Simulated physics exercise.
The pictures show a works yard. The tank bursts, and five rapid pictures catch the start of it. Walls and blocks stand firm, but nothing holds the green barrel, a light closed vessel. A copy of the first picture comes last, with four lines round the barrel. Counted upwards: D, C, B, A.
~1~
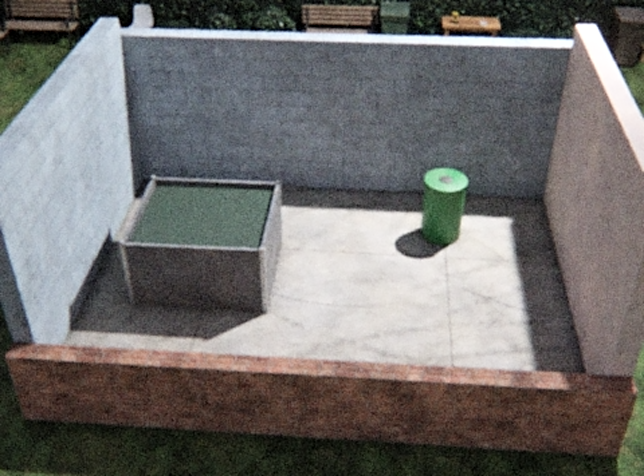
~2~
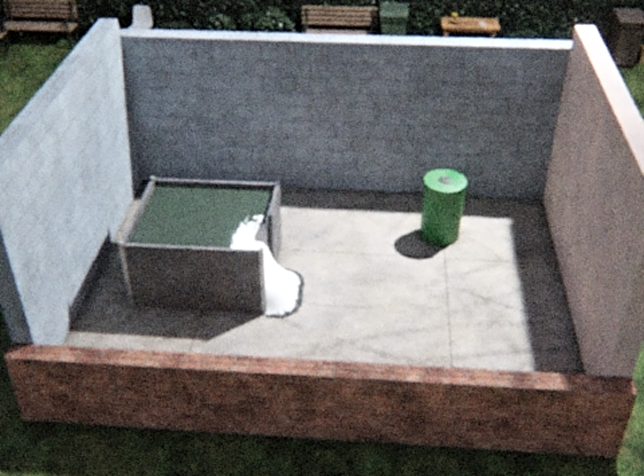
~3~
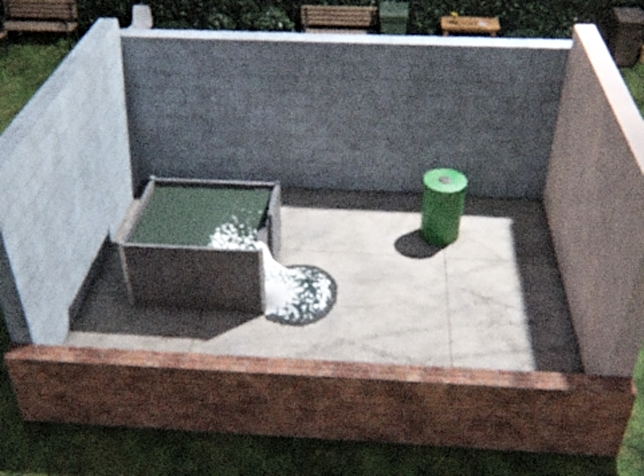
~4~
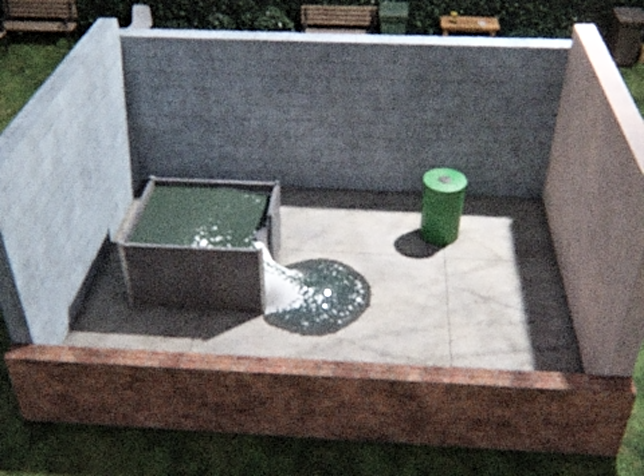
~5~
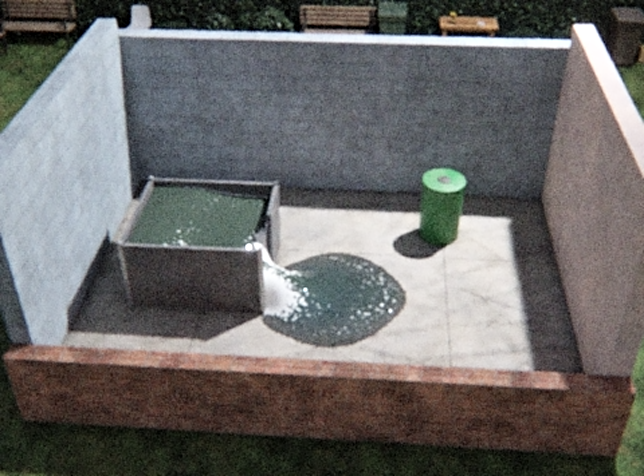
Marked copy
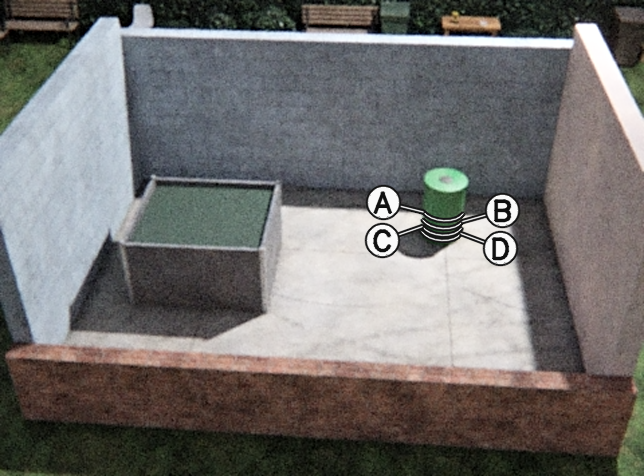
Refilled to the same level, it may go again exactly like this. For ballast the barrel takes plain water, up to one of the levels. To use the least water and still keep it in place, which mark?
C will do.
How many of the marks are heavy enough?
Three.
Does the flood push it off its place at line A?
No, not at all.
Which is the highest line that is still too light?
Here it is line D.
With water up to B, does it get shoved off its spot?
No, that is safe.
On the marked copy, A at (443, 220); B at (442, 228); C at (442, 235); D at (441, 240); from the bottom up D, C, B, A.
If A is chosen, it does not move.
If B is chosen, it does not move.
If C is chosen, it does not move.
If D is chosen, it is pushed about twice its own width away.
